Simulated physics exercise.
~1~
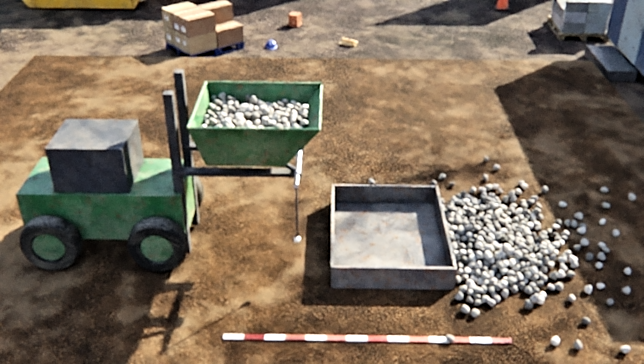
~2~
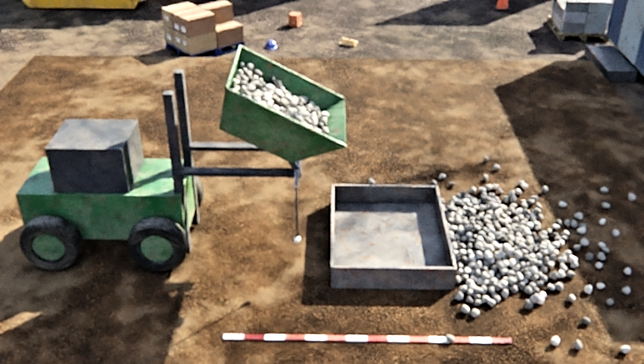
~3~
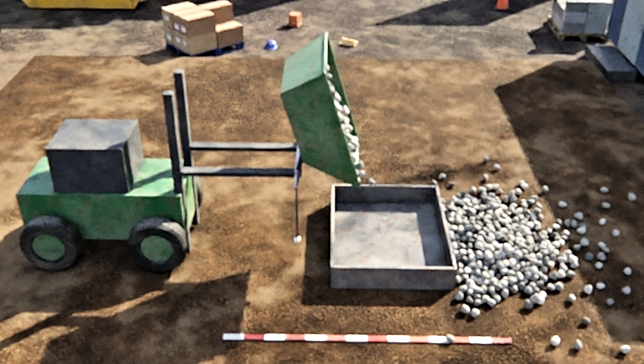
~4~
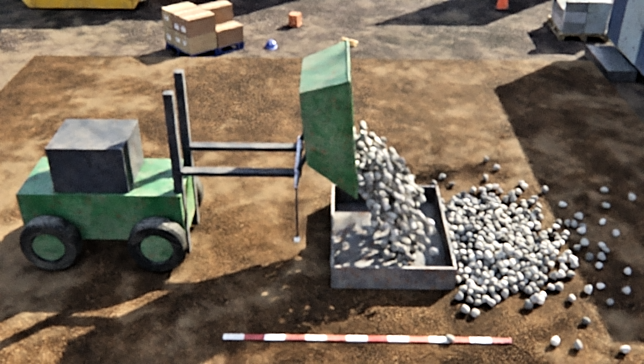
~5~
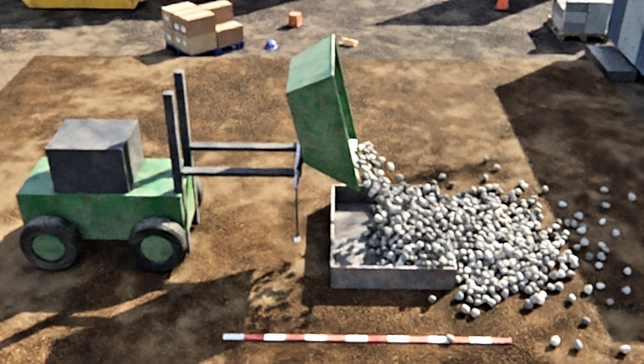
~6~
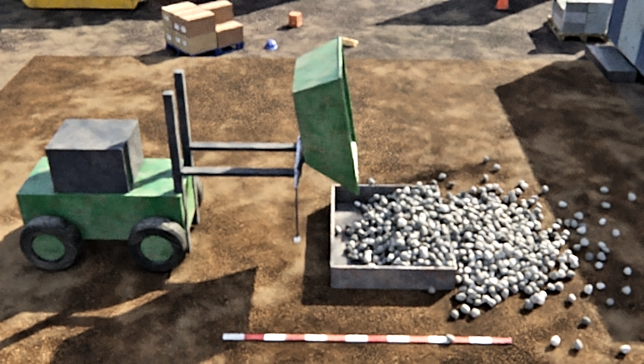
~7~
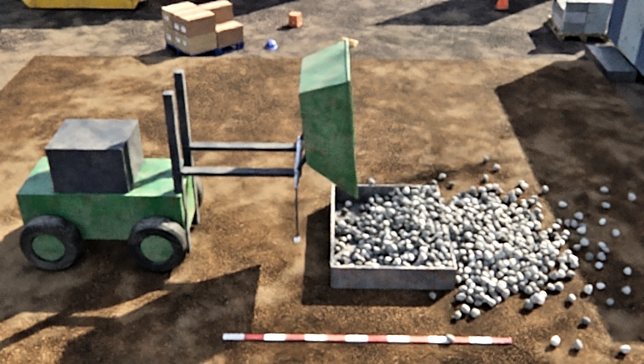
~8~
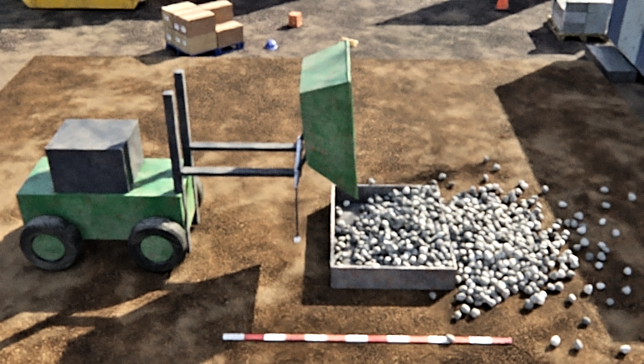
A green forklift tips its skip, shakes it, and fills the bin with grey stones.
